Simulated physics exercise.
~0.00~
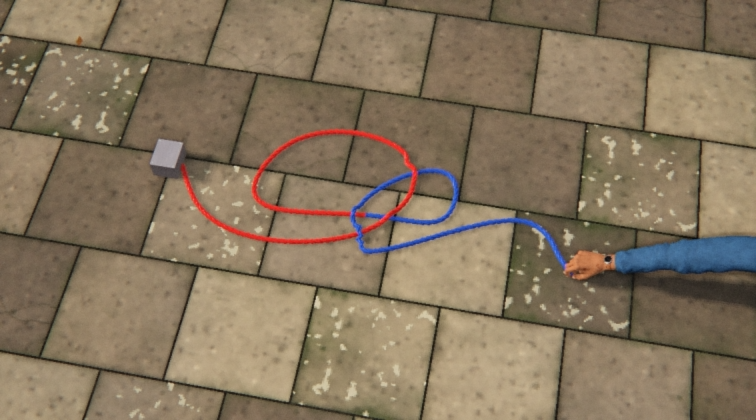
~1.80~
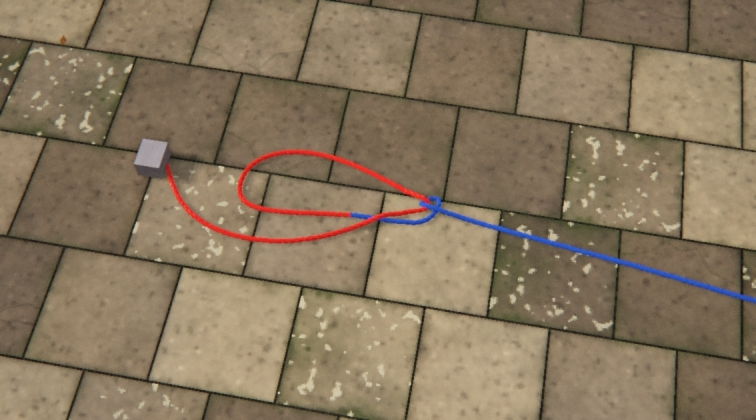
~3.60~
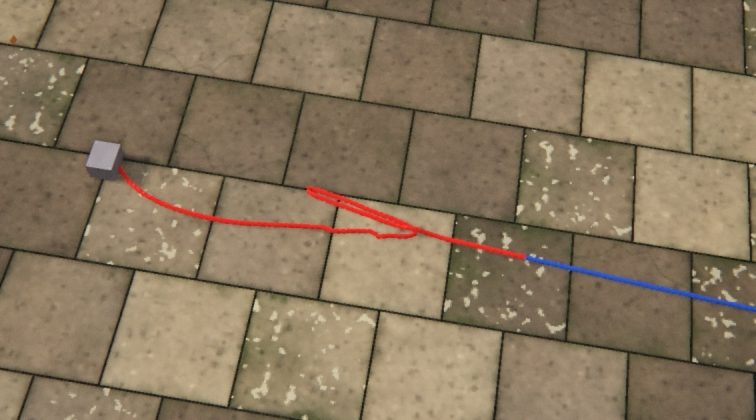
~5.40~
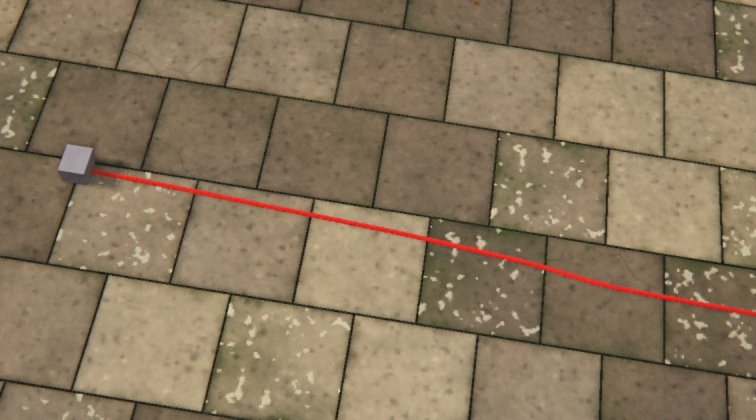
A thick rope, red on its left part and blue on its right, lies in loops across a yard of brown and grey stone slabs, seen from above at an angle. Its left end is fixed at a small grey block, and a hand in a blue sleeve holds the right end. The hand moves off to the right and out of view, drawing the blue part taut while the loops shrink and narrow. The view drifts slightly right as the last red fold slides out. Finally the red rope runs nearly straight from the block to the right edge, with no tangle left in sight.
